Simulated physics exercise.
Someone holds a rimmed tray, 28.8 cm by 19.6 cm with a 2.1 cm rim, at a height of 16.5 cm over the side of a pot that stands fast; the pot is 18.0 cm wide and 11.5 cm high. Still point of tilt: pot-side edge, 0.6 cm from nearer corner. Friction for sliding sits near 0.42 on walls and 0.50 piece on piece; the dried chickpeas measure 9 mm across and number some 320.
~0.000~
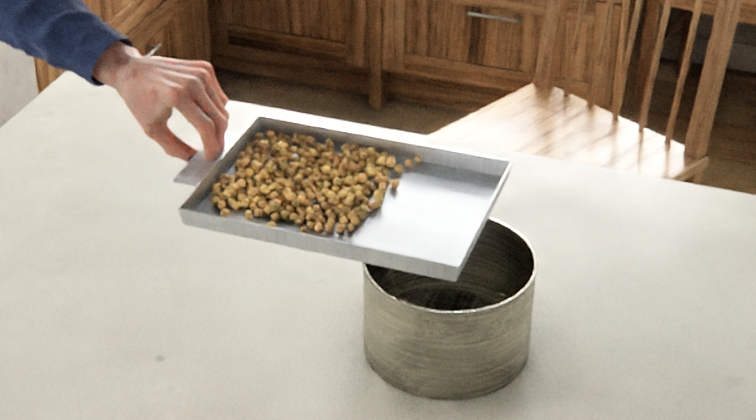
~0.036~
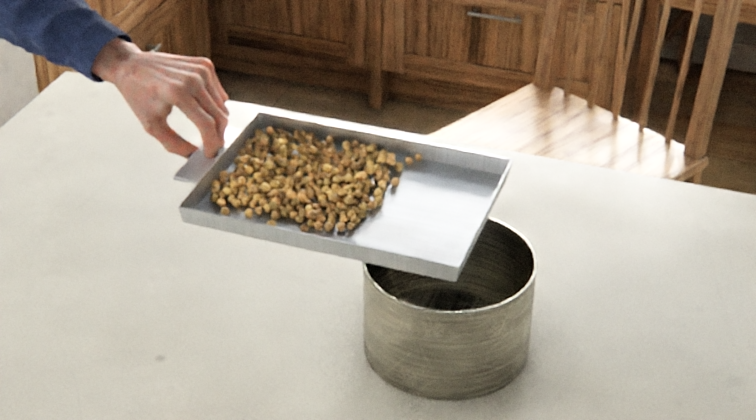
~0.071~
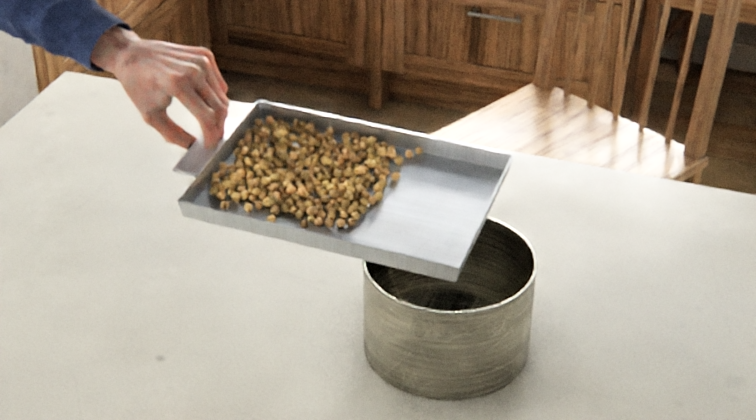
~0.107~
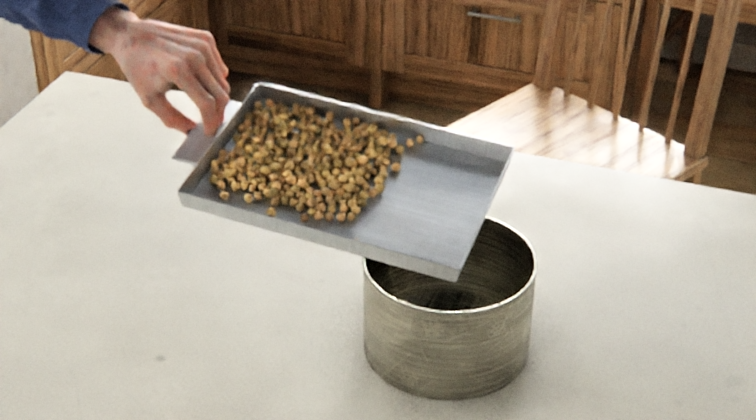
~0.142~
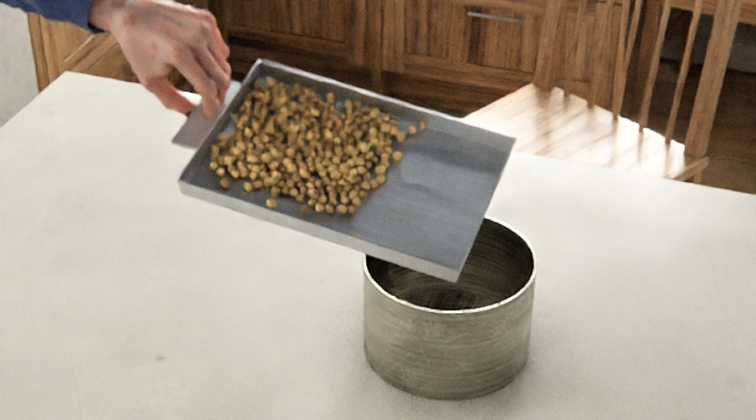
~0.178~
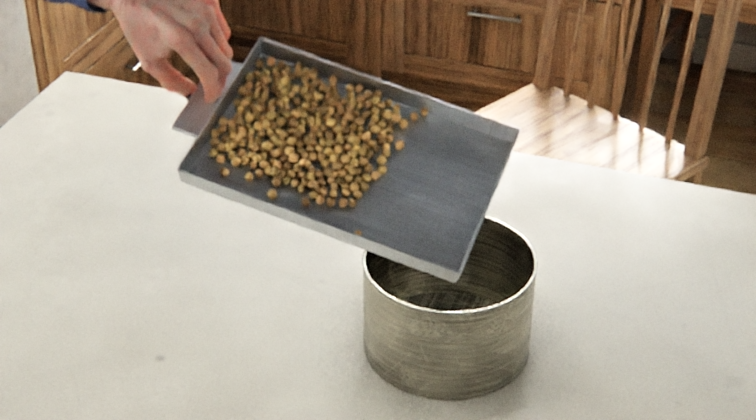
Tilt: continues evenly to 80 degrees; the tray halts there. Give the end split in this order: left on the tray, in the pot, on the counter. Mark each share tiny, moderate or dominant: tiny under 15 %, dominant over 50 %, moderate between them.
Left on the tray: Tiny, pot: Tiny, counter: Dominant.
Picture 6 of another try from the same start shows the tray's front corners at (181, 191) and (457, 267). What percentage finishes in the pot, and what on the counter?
Pot: 0, counter: 75.
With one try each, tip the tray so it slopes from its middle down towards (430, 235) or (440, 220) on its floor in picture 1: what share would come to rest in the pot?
Approximately 0 percent, then 5 percent.
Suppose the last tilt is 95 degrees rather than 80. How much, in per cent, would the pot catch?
In that case some 0 per cent.
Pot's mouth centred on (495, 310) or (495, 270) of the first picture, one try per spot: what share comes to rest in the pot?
Near 30 and 0 percent, one try each.
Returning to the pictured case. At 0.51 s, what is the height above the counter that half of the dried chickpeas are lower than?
I'd put it near 28 cm.
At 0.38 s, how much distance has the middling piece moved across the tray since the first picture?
It has moved some 2 cm from its start.
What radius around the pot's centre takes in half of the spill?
About 26 centimetres.
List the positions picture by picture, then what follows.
The first frame shows tray tilt 0 degrees, front corners at (182, 207) and (456, 264); middle of the pieces at (309, 183); pot at (450, 259).
The second frame shows tray tilt 1 degrees, front corners at (182, 205) and (456, 264); middle of the pieces at (309, 180).
The third frame shows tray tilt 3 degrees, front corners at (182, 199) and (456, 265), lowest corner right front; middle of the pieces at (309, 173).
The fourth frame shows tray tilt 8 degrees, front corners at (181, 190) and (457, 266), lowest corner right front; middle of the pieces at (309, 162).
The fifth frame shows tray tilt 13 degrees, front corners at (181, 179) and (458, 268), lowest corner right front; middle of the pieces at (310, 149).
The sixth frame shows tray tilt 19 degrees, front corners at (182, 168) and (458, 270), lowest corner right front; middle of the pieces at (311, 136); pot at (450, 259). Its pace works out near 160 degrees a second.
Then, at 0.38 s, tilt 52 degrees; the tray holds 100 %, the pot 0 %.
After 0.51 s, tilt 72 degrees; the tray holds 100 %, the pot 0 %.
Then, at 0.77 s, tilt 80 degrees; the tray holds 15 %, the pot 0 %.
At rest (1.9 s), tray 10 %, pot 0 %, counter 90 %.
